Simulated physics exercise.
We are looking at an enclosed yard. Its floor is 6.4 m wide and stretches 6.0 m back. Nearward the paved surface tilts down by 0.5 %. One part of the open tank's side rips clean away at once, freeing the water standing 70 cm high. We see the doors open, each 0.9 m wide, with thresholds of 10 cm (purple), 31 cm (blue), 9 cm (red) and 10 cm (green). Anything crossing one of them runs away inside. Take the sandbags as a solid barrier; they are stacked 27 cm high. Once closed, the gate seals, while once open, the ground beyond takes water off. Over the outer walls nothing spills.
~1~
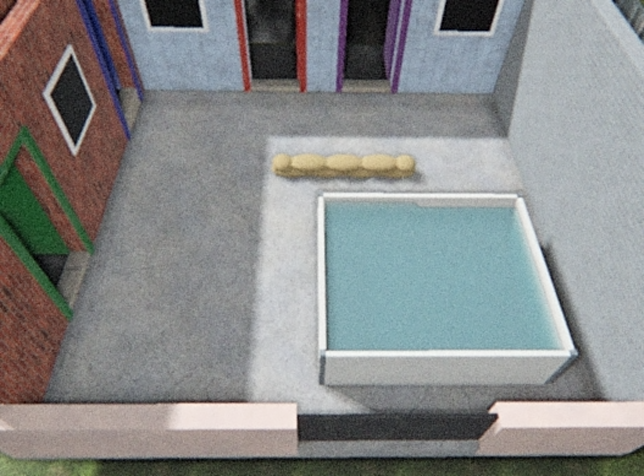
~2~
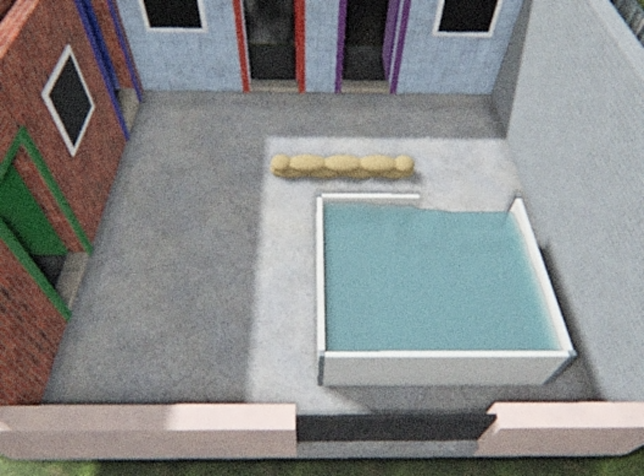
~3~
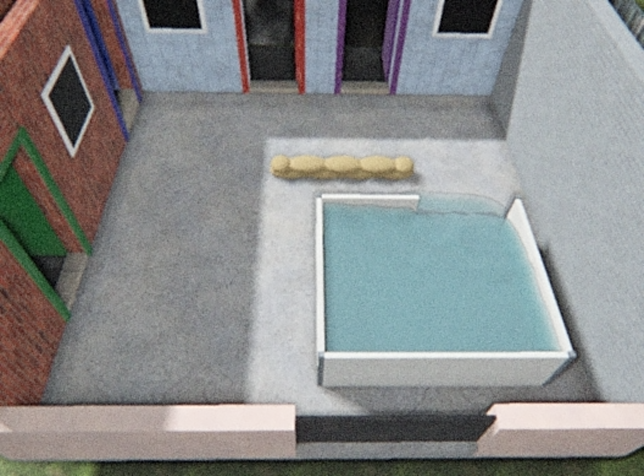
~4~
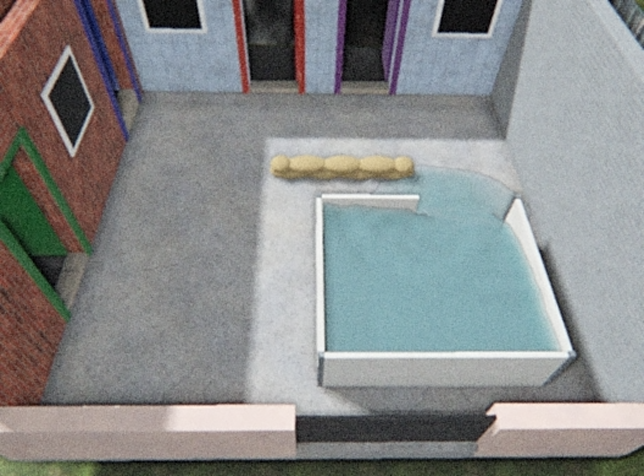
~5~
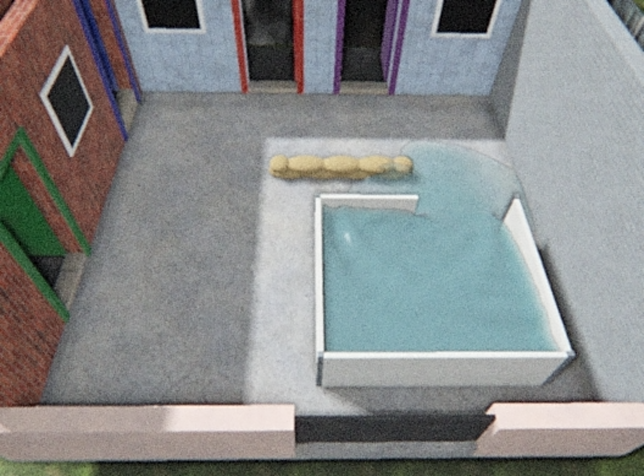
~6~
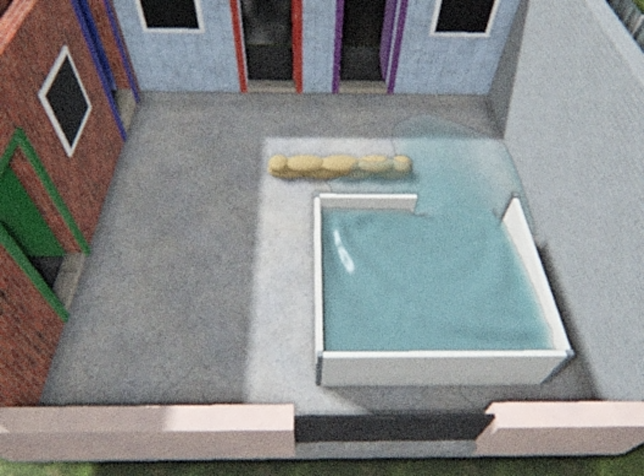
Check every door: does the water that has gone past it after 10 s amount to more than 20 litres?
My prediction: At the purple door it looks set to land over the limit, at the blue door it looks set to land under the limit, at the red door it looks set to land under the limit, at the green door it looks set to land under the limit.
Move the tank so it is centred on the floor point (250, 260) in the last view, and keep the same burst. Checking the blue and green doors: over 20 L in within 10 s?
Relative to the limit, blue is within it and green is within it.
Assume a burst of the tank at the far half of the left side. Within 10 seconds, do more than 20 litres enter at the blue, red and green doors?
In that case, blue door: Less than that, red door: Less than that, green door: More than that.
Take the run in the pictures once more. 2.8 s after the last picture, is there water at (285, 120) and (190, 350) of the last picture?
I'd say drenched, then spared.
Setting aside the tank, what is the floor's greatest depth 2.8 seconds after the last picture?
33 cm or so.
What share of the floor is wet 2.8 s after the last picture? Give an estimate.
Around 65 per cent wet.
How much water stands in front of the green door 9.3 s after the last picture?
Some 7.5 centimetres of depth.
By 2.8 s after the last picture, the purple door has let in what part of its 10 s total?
50 per cent, roughly.
Then, 0.7 s after the last picture water covers 25 % of the floor and is deepest (51 cm) near (484, 98); purple door 9 cm at the sill, 0 L in, blue door not reached, red door not reached, green door not reached.
Then, 1.5 s after the last picture water covers 40 % of the floor and is deepest (55 cm) near (484, 98); purple door 20 cm at the sill, 10 L in, blue door not reached, red door 2 cm at the sill, 0 L in, green door not reached.
Then, 2.8 s after the last picture water covers 65 % of the floor and is deepest (33 cm) near (484, 158); purple door 18 cm at the sill, 66 L in, blue door not reached, red door 11 cm at the sill, 0 L in, green door 3 cm at the sill, 0 L in.
Then, 5.3 s after the last picture water covers 80 % of the floor and is deepest (25 cm) near (143, 120); purple door 15 cm at the sill, 108 L in, blue door 24 cm at the sill, 0 L in, red door 9 cm at the sill, 3 L in, green door 9 cm at the sill, 1 L in.
Then, 9.3 s after the last picture water covers 95 % of the floor and is deepest (26 cm) near (597, 424); purple door 9 cm at the sill, 129 L in, blue door 13 cm at the sill, 0 L in, red door 7 cm at the sill, 3 L in, green door 8 cm at the sill, 1 L in.
